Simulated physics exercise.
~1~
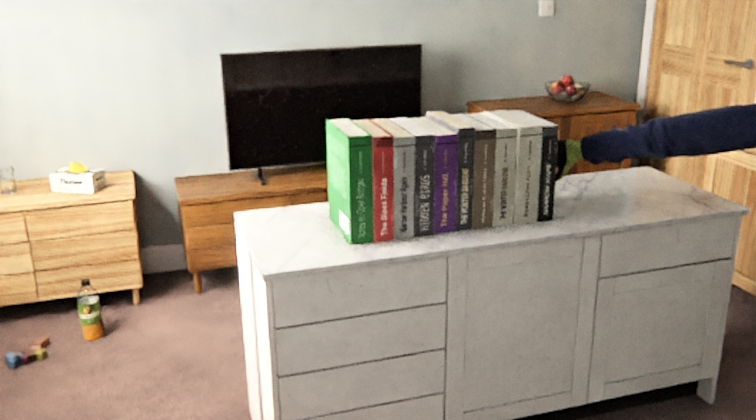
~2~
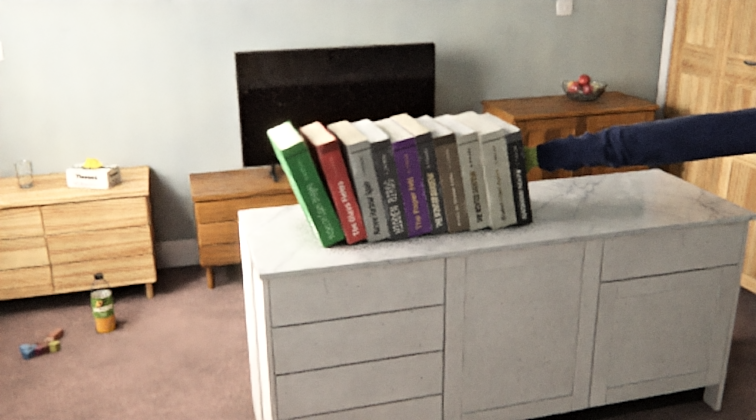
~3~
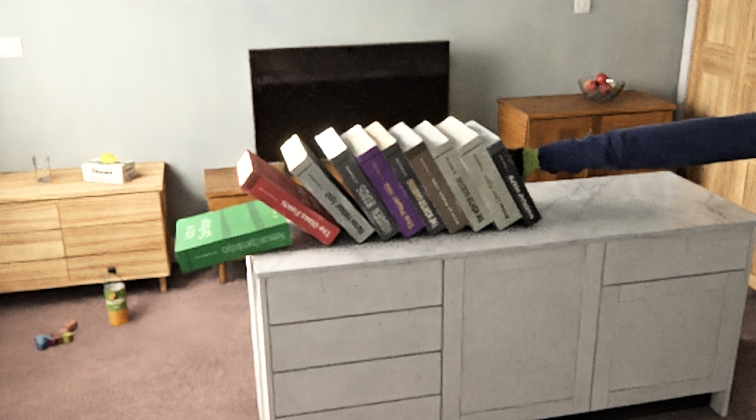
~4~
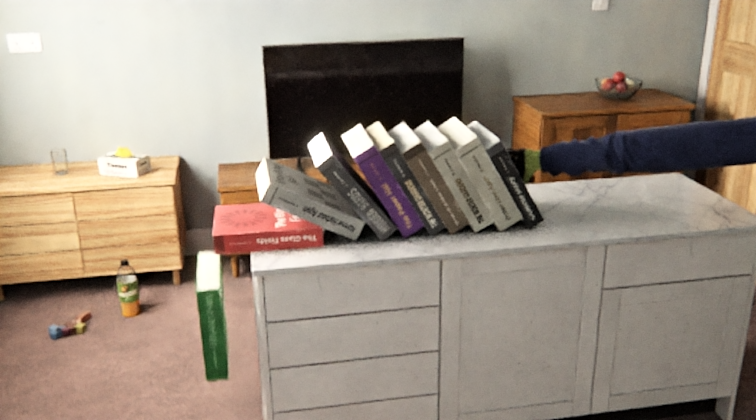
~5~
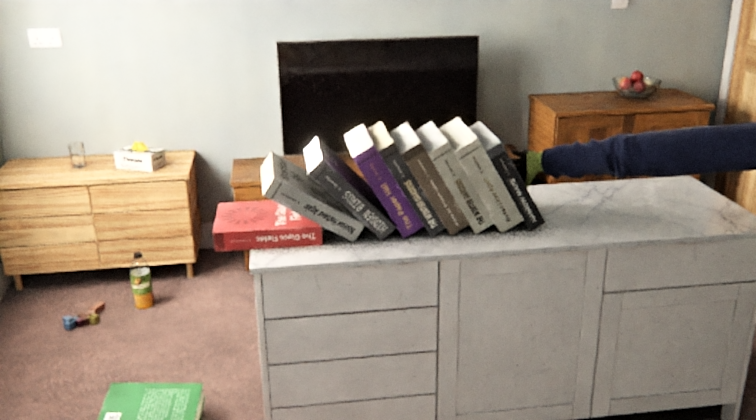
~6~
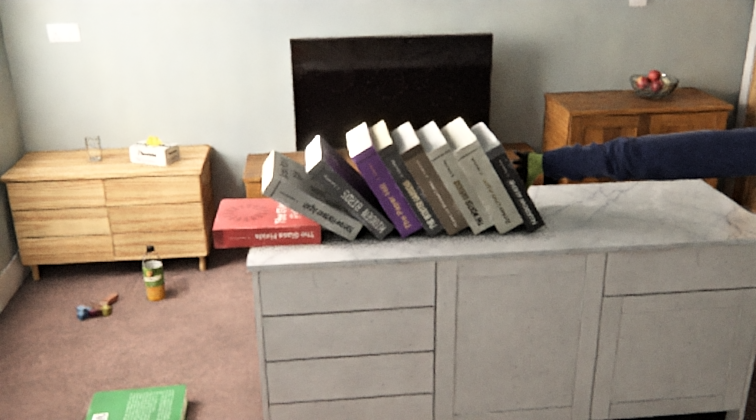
The clip shows a hand pushing a row of upright box files leftward along a white worktop so they lean over, and the green one at the left end drops to the floor, while the red one ends lying flat at the edge beside the remaining leaning files.
